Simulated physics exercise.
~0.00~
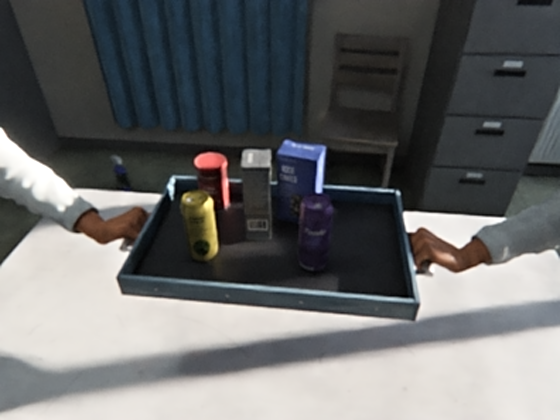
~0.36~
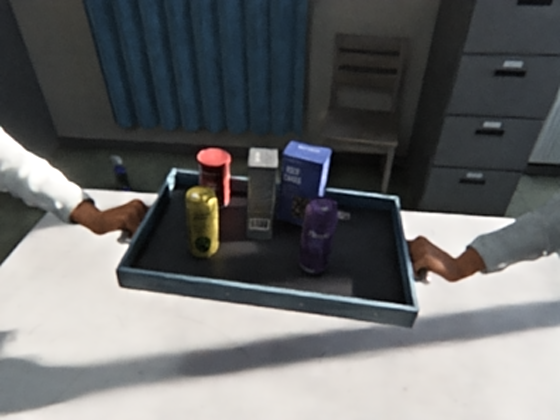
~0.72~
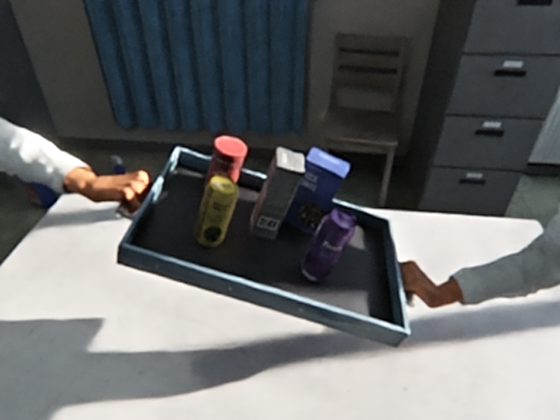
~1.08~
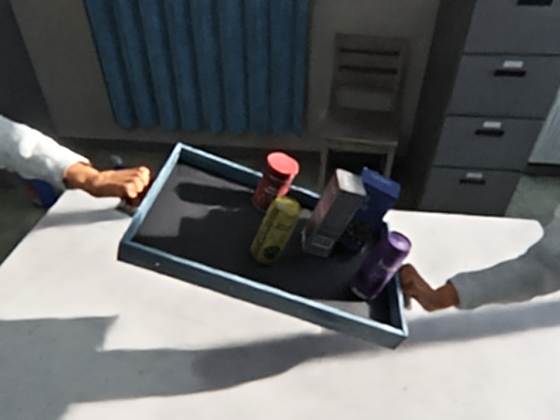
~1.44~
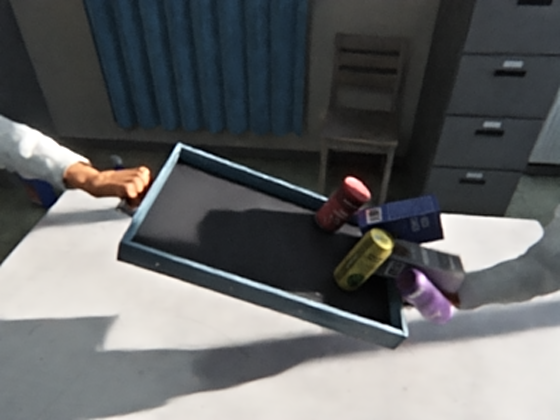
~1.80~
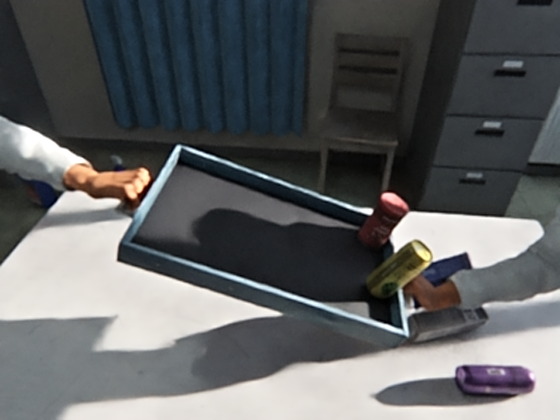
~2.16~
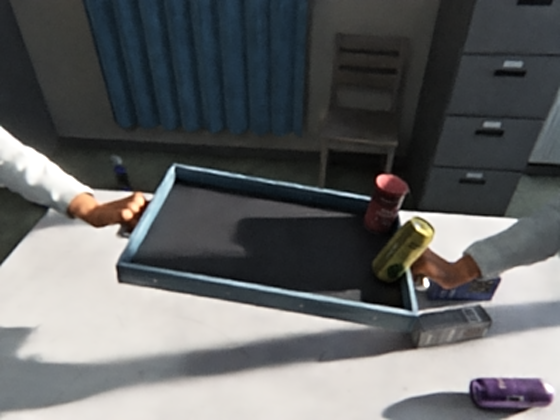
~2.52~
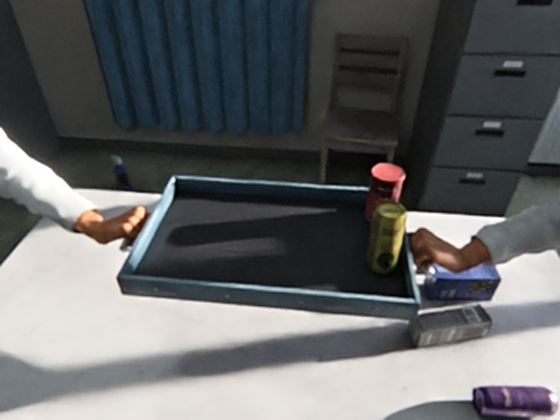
The clip opens with two hands holding a blue-rimmed tray above a pale table, carrying a yellow can, a purple can, a red tin, a grey carton and a blue carton, all upright. The right side of the tray dips steeply, and the items lean and slide toward that end. The purple can tumbles over the right edge first, then both cartons topple and drop off after it. The hands level the tray again. The red tin and yellow can end upright near its right end, while the other three lie on the table.
